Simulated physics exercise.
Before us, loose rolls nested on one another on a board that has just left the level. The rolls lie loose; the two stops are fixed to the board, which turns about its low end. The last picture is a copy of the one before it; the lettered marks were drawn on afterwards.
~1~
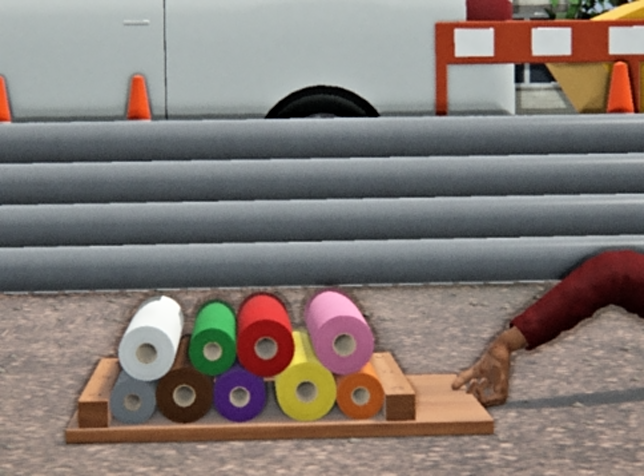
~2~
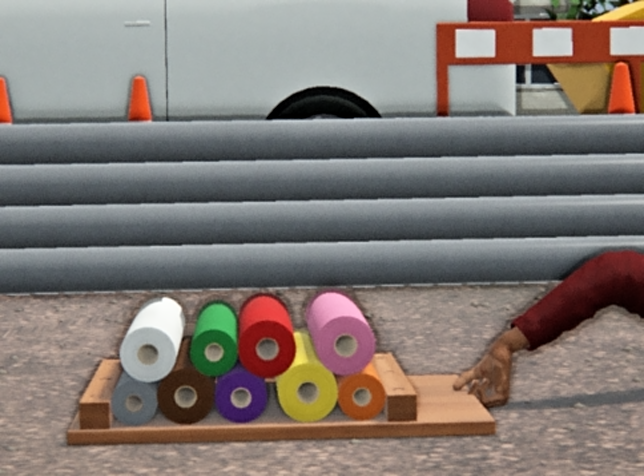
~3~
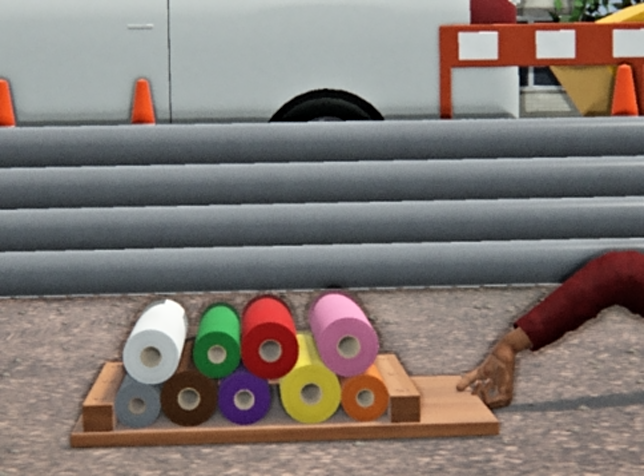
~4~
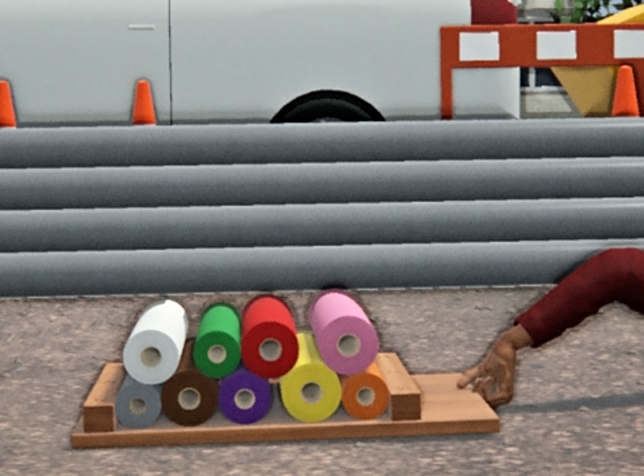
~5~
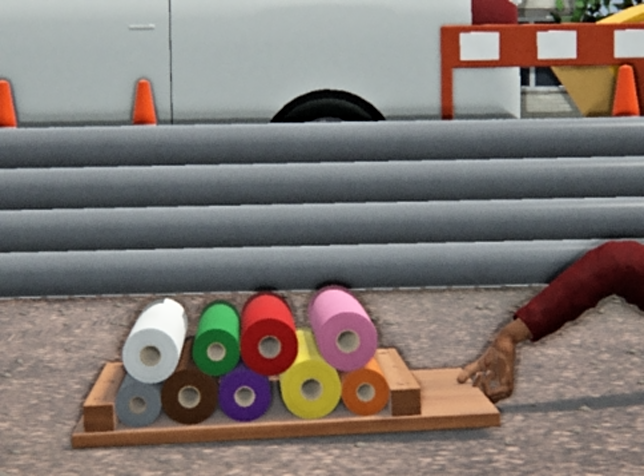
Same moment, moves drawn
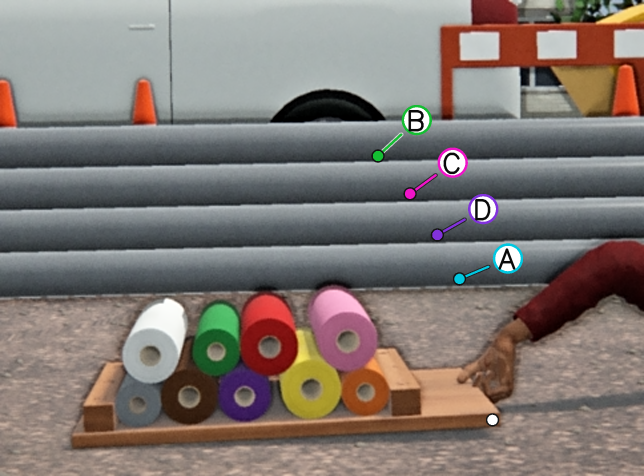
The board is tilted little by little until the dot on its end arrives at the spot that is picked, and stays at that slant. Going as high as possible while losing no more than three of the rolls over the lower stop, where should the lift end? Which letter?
The highest mark that will do is C.
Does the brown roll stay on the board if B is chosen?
Yes.
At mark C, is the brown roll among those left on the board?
Yes, with C.
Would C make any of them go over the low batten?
At C: Yes.
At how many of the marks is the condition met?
Three of them.
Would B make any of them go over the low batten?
At B: Yes.
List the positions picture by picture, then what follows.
The first frame shows green roll (213, 351); white roll (147, 353); board (278, 394).
The second frame shows board (279, 395); grey roll (134, 403).
The third frame shows board (282, 396); orange roll (365, 398); pink roll (349, 346); green roll (217, 354).
The fourth frame shows board (283, 395); grey roll (138, 406); brown roll (189, 399).
The fifth frame shows board (283, 392); grey roll (138, 404); brown roll (189, 397).
On the marked copy, A at (459, 279); B at (378, 156); C at (410, 194); D at (438, 235); the white dot at (493, 420).
Following C. Soon after the start, board at 19°.
Later, board at 35°.
In the end, board at 35°, three over the low batten (red, green, white).
As for the rest, A three over the low batten (red, green, white); B four over the low batten (pink, red, green, white); D three over the low batten (red, green, white).
